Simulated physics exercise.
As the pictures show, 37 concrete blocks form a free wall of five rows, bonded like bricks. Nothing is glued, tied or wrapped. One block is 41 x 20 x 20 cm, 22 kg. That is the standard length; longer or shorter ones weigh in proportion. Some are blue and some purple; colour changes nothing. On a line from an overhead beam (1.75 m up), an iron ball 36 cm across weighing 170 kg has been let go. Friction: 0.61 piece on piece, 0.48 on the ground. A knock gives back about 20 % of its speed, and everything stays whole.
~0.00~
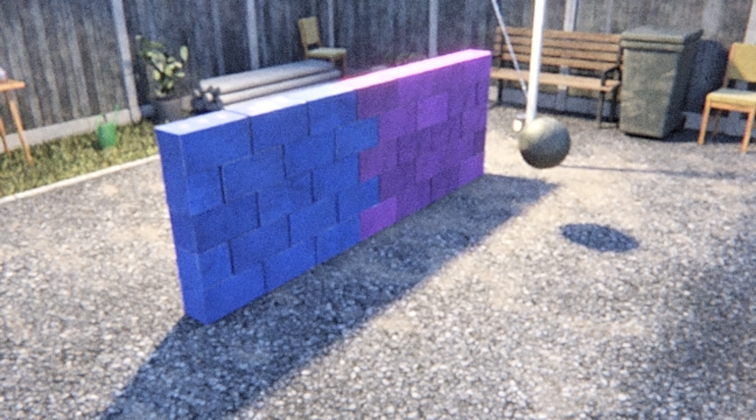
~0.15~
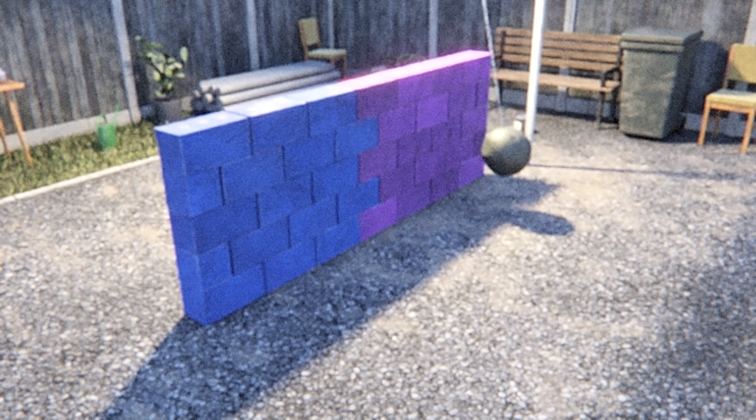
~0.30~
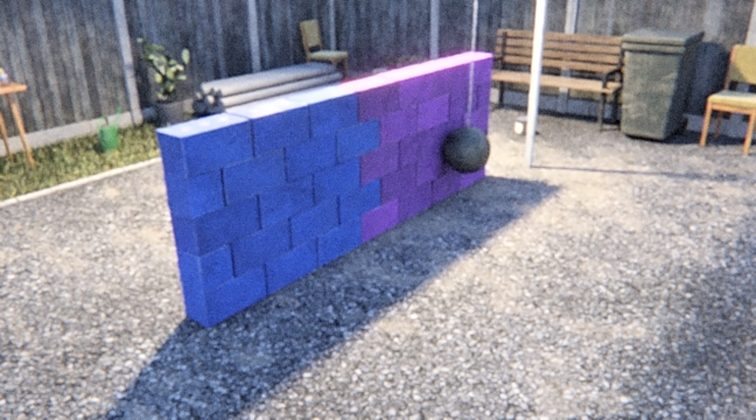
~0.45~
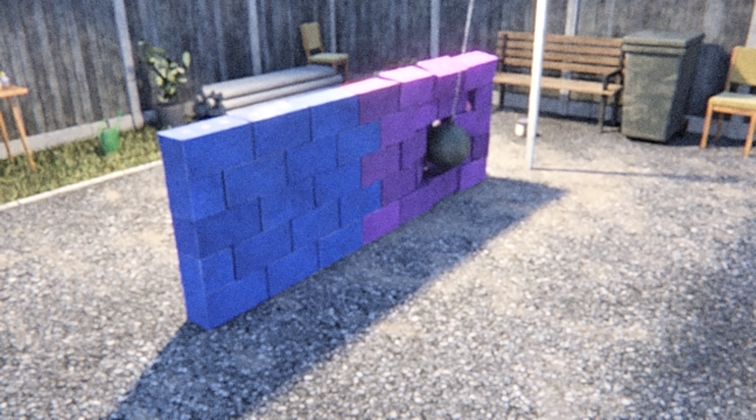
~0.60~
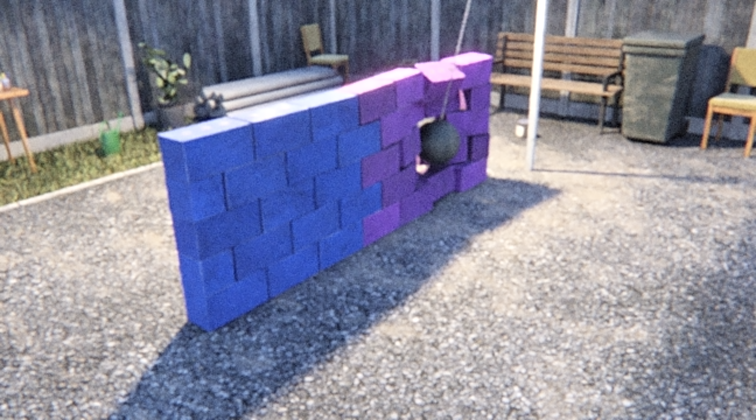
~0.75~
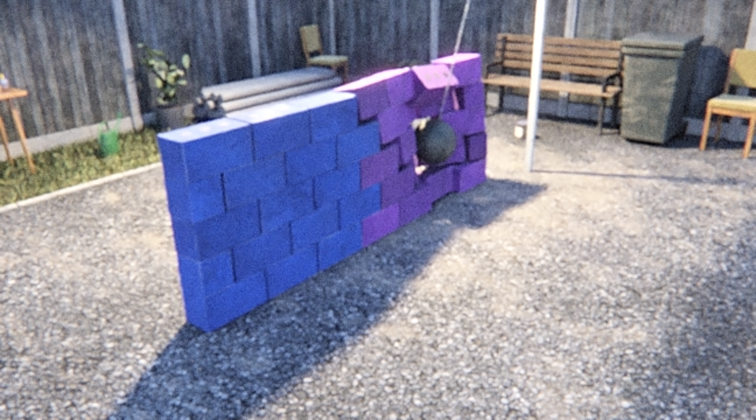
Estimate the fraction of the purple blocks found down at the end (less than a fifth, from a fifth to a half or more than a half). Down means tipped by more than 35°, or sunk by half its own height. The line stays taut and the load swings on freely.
The part is upwards of a half.
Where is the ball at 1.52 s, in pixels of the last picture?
Near (493, 158).
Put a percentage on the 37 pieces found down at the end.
Near 40 per cent.
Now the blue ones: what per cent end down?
Blue 0 per cent.
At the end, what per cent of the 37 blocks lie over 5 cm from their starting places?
Shifted: 40 per cent.
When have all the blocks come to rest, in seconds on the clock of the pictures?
At about 2.5 s.
By 1.16 s, line 6° past plumb; 3 of the 20 purple blocks down (3 of 37 in all colours); top purple block tilted 33°.
By 1.52 s, line 8° before plumb; 15 of the 20 purple blocks down (15 of 37 in all colours); top purple block on its side.
When it is over (2.7 s), line 9° past plumb; 15 of the 20 purple blocks down (15 of 37 in all colours); top purple block on its side; top blue block unmoved. That is 75 per cent. In pixels of the last frame, middles, top purple block near (278, 237), top blue block near (271, 131).
